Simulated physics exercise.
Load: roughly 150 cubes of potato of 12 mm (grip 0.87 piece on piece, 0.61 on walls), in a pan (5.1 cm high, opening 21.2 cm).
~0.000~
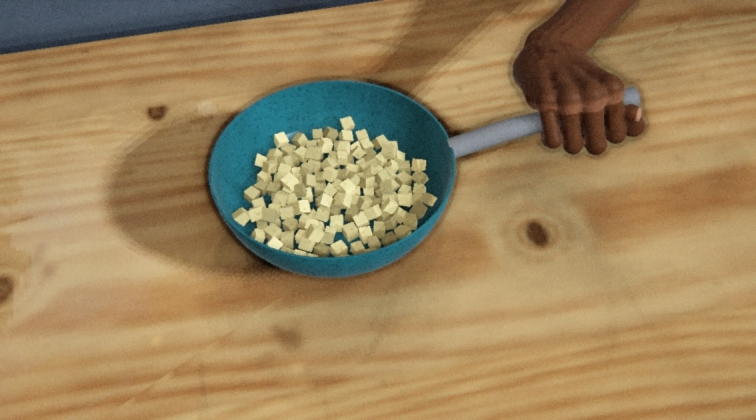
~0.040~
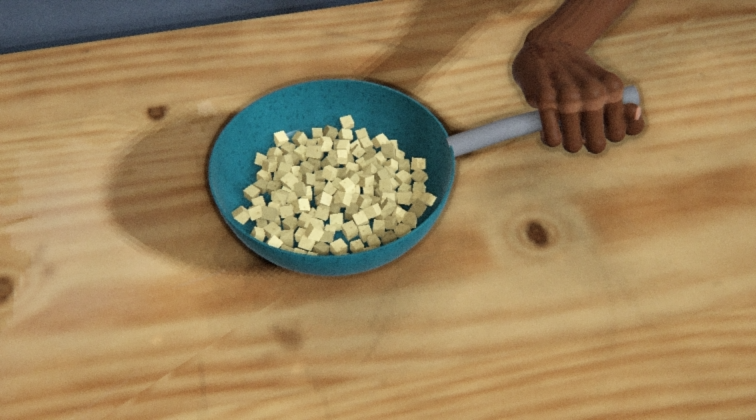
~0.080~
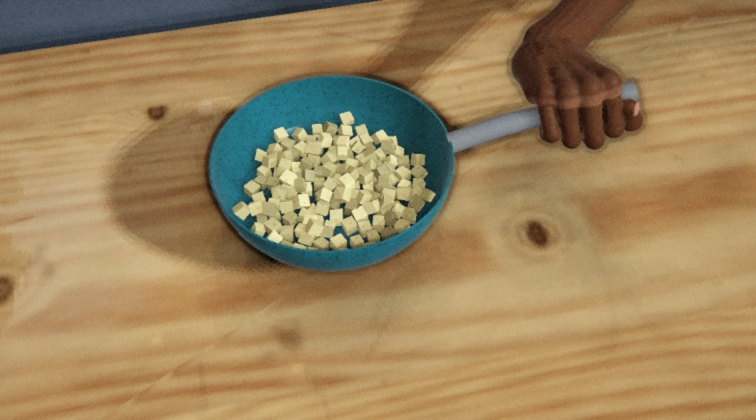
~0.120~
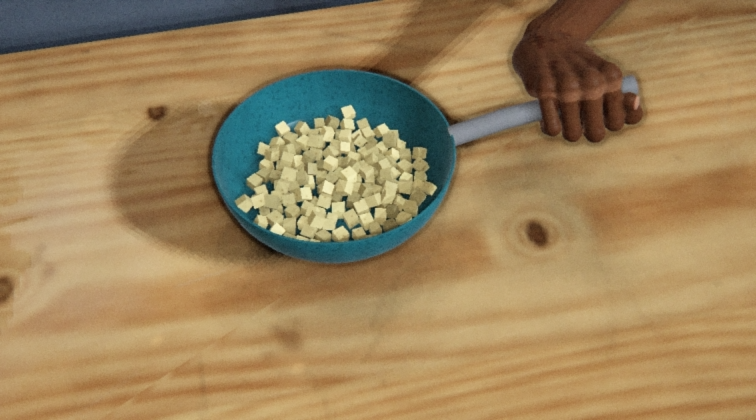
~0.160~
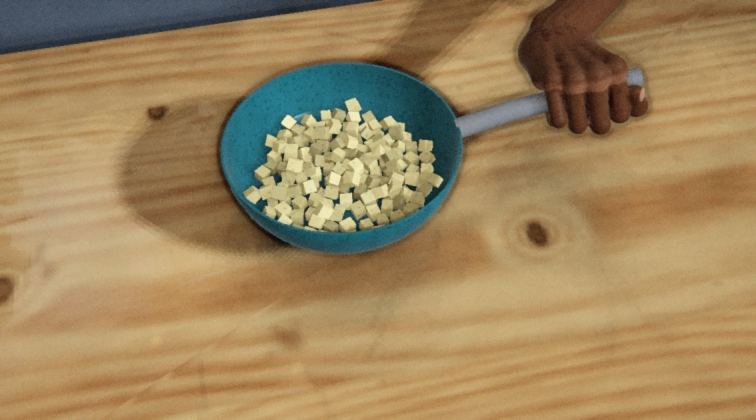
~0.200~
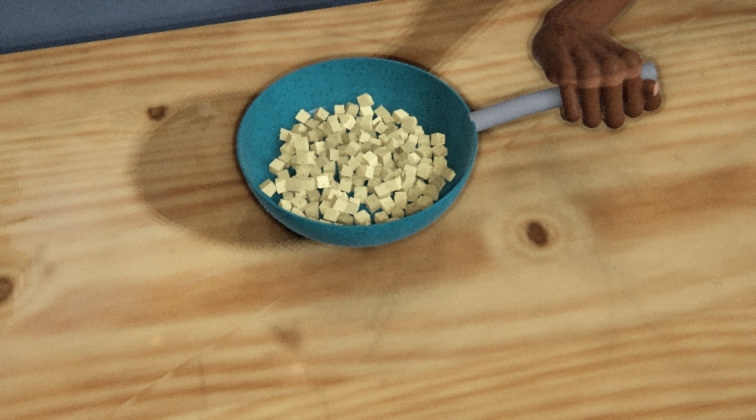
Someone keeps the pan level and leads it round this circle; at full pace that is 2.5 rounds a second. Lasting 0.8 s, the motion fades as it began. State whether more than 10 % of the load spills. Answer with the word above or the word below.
The word is below.
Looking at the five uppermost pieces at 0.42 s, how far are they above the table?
About 11 cm.
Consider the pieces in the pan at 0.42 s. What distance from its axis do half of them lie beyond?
5.5 cm.
Then, at 0.42 s, pan 100 %; middle of the pieces not yet landed near (379, 209).
Then, at 0.61 s, pan 100 %; middle of the pieces not yet landed near (349, 172).
After 0.78 s, pan 100 %; middle of the pieces not yet landed near (386, 178).
After 0.95 s, pan 100 %; middle of the pieces not yet landed near (387, 179).
In the end, at 1.4 s, pan 100 %.
